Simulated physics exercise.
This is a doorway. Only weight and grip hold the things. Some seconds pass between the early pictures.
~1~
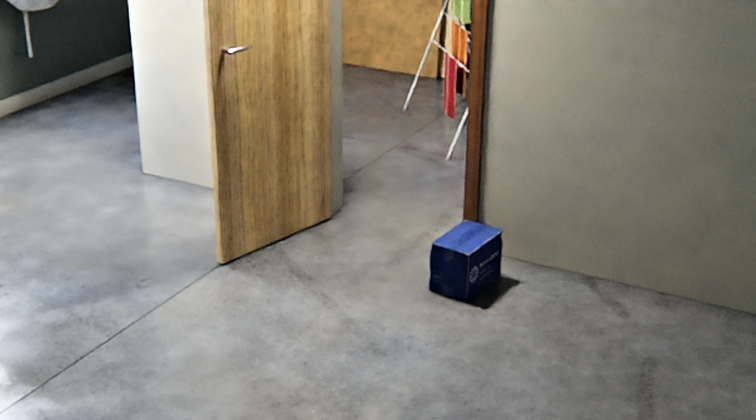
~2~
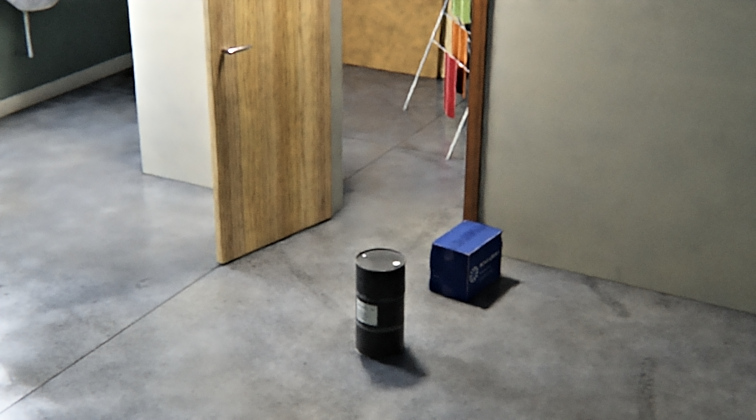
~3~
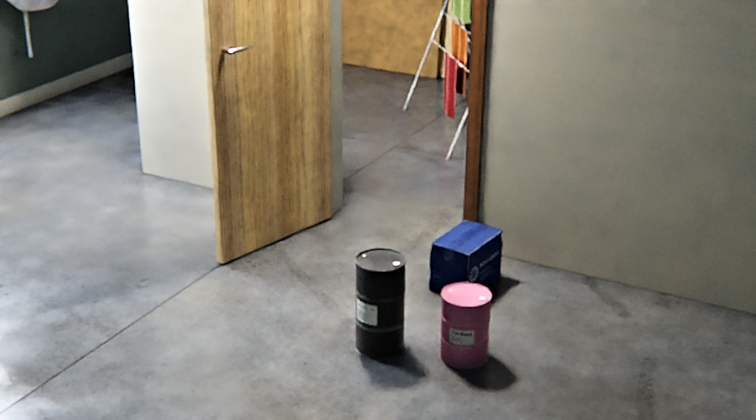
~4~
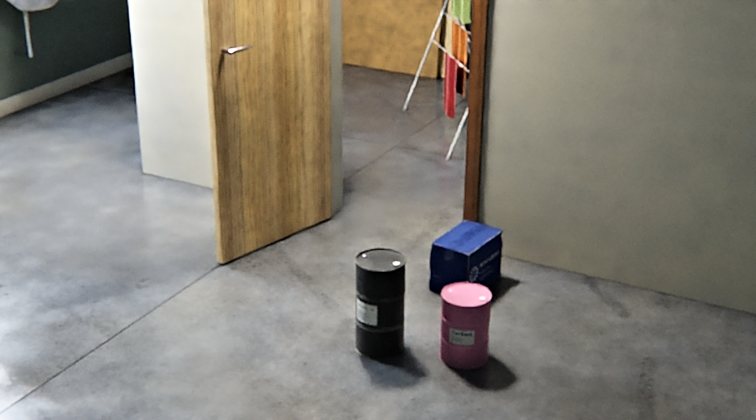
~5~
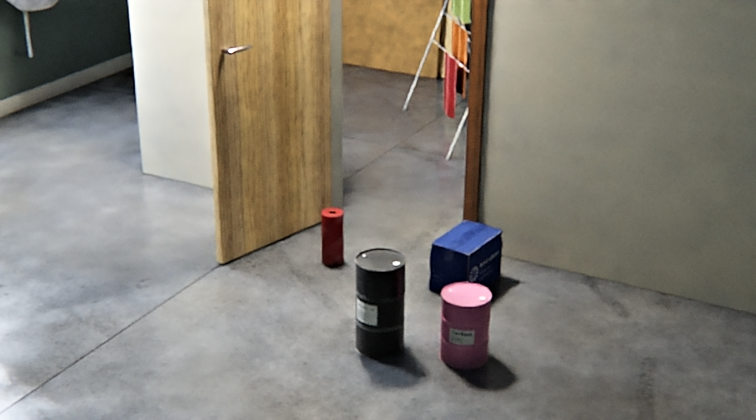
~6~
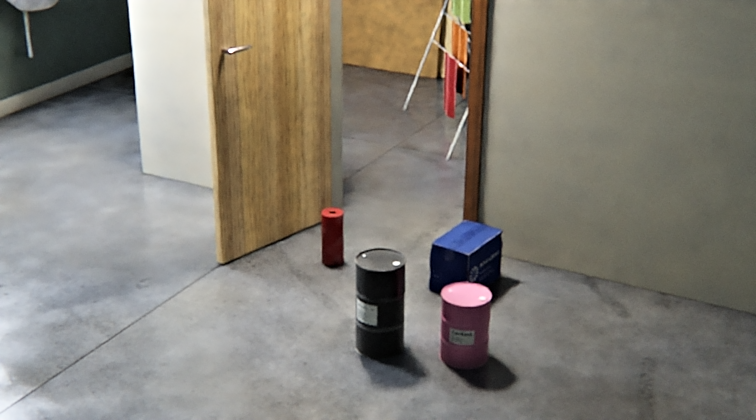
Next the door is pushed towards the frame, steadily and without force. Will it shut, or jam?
In the end the door shuts.
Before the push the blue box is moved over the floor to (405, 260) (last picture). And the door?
Then it jams.
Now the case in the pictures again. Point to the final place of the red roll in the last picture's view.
At about (466, 209).
Then, 1.00 s later than the last frame, door 41° open; red roll moved well along near (381, 236).
Then, 1.40 s later than the last frame, door 6° open; red roll moved well along near (446, 221).
When it is over, door 0° open; lying over on the floor, red roll; the other 3 as before. End places, in pixels of the last picture, red roll near (466, 209).
